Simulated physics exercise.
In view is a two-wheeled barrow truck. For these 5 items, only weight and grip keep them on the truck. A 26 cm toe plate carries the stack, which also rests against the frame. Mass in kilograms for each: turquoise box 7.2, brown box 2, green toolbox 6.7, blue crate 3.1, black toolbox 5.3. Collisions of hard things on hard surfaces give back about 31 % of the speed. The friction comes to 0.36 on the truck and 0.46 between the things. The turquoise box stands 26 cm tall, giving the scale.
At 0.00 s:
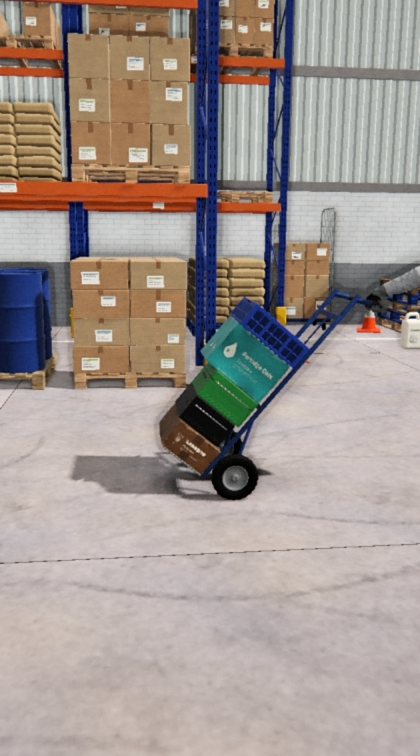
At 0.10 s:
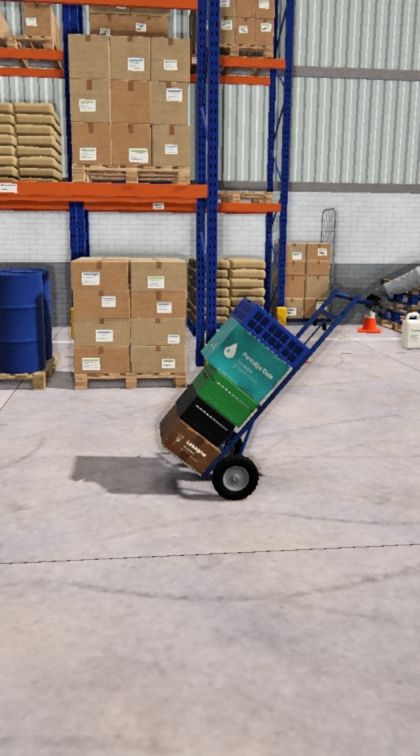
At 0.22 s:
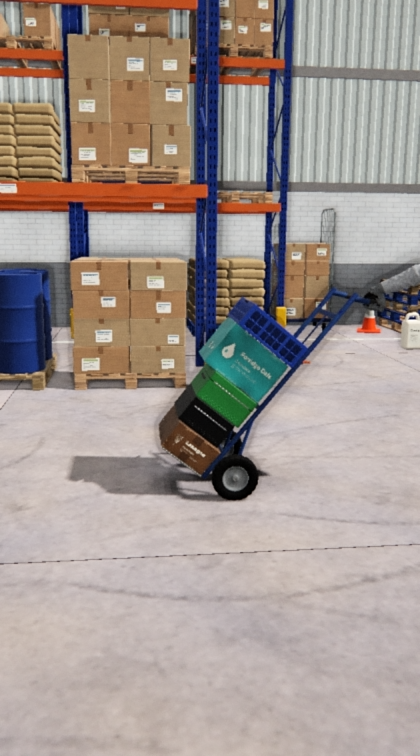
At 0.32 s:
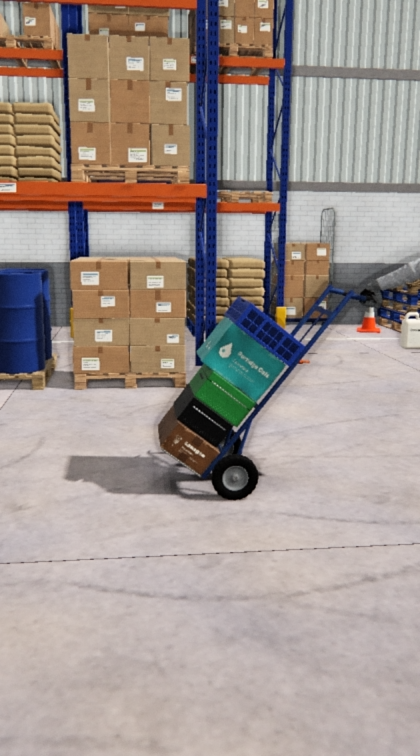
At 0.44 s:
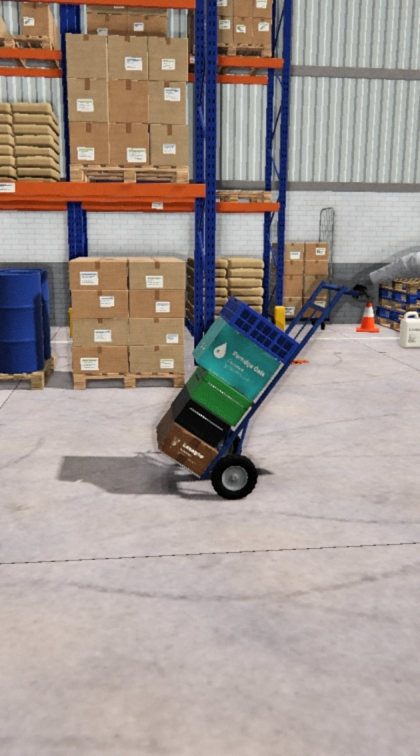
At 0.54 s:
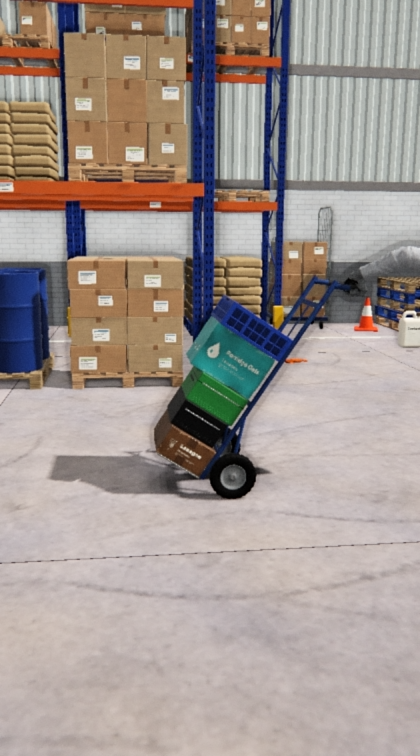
A blue two-wheeled hand truck, leaning back to the right with a stack of boxes and a crate, holds almost steady at first on the warehouse floor. Then it slowly swings a little more upright, its handle shifting left and up near a grey arm-like shape, while the wheels barely move.
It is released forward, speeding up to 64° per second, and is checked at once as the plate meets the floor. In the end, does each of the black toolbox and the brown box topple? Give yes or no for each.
Black toolbox: No, it stands; brown box: No, it stands.
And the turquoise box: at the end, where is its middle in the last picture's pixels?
End point: Approx. (169, 375).
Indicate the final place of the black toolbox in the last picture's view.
At roughly (175, 440).
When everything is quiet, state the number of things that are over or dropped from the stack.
My answer is 0.
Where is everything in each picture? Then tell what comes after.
The first picture shows truck 40° back; black toolbox (204, 413); brown box (188, 437).
The second picture shows truck 40° back; blue crate (268, 331); turquoise box (244, 359).
The third picture shows truck 39° back; green toolbox (223, 393); blue crate (266, 331).
The fourth picture shows truck 38° back; turquoise box (240, 358); green toolbox (221, 393).
The fifth picture shows truck 36° back; blue crate (257, 329); turquoise box (235, 358).
The sixth picture shows truck 34° back; black toolbox (196, 416); brown box (183, 441).
By 1.14 s, truck 9° back.
By 1.44 s, truck upright; black toolbox rocked 4° off its seat near (171, 439); brown box rocked 4° off its seat near (177, 466); blue crate rocked 5° off its seat.
By 1.94 s, truck upright.
When it is over (2.5 s), all 5 within 10 cm of the start. End places, in pixels of the last picture, black toolbox near (175, 440), brown box near (178, 467).
